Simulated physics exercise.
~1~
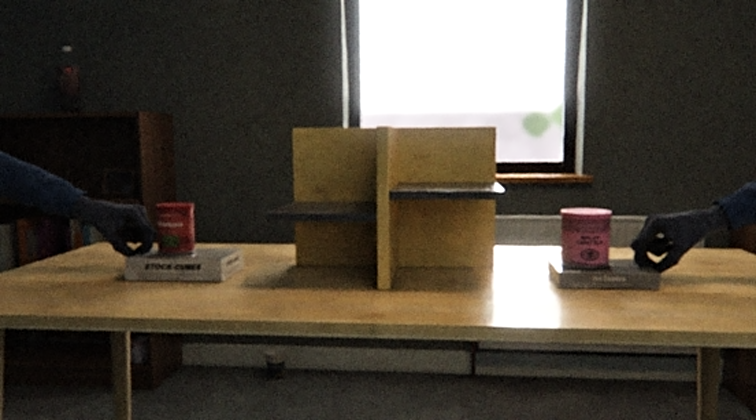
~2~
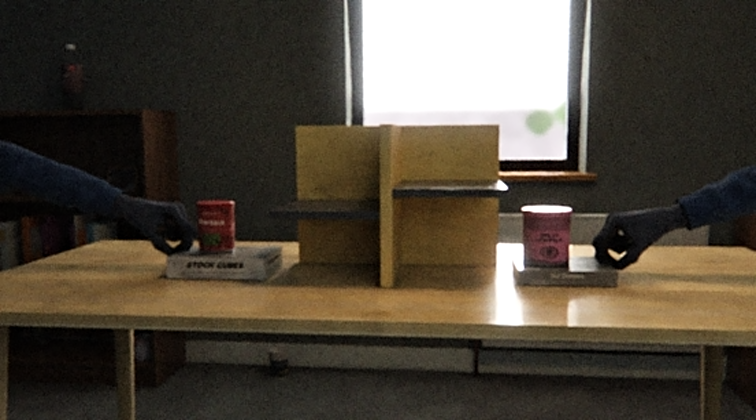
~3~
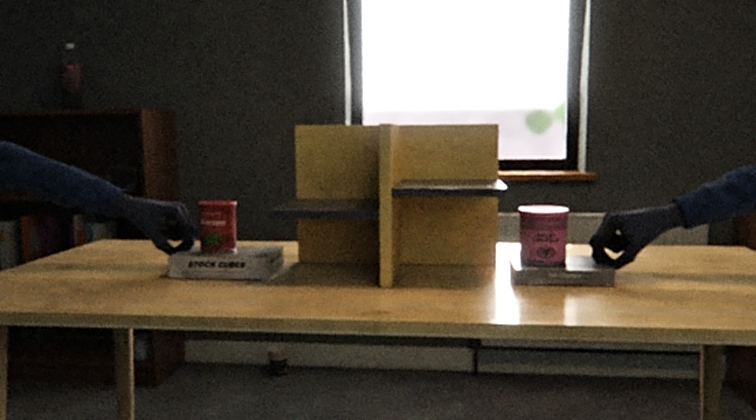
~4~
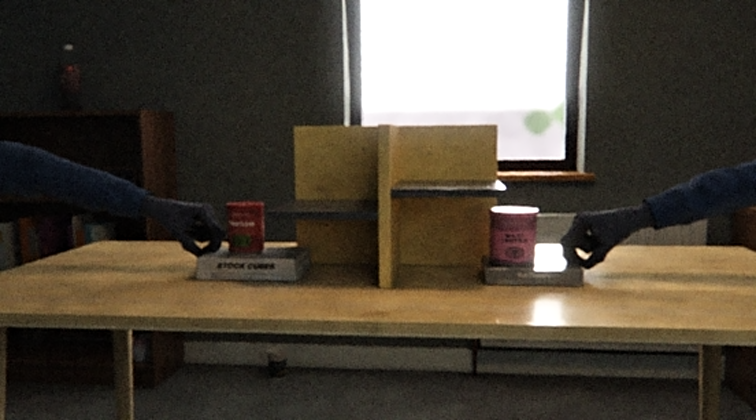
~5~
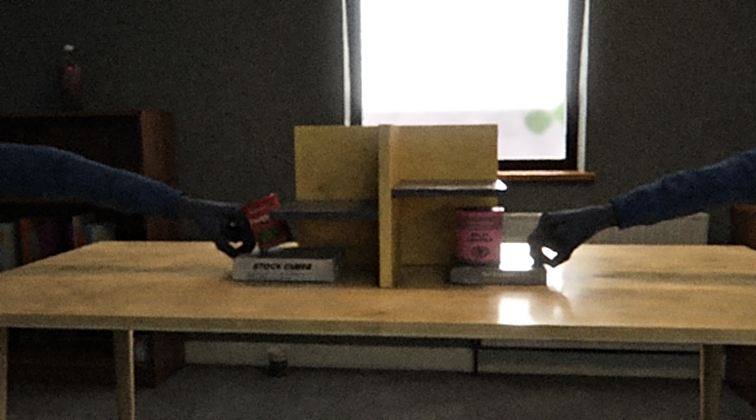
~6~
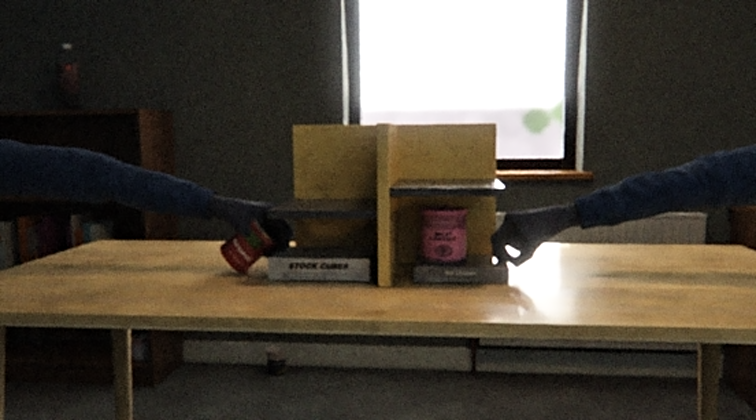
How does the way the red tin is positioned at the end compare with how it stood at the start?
At the start the red tin stands upright on the white packet. By the end it has tumbled off to the left and is tipped upside down at a slant.
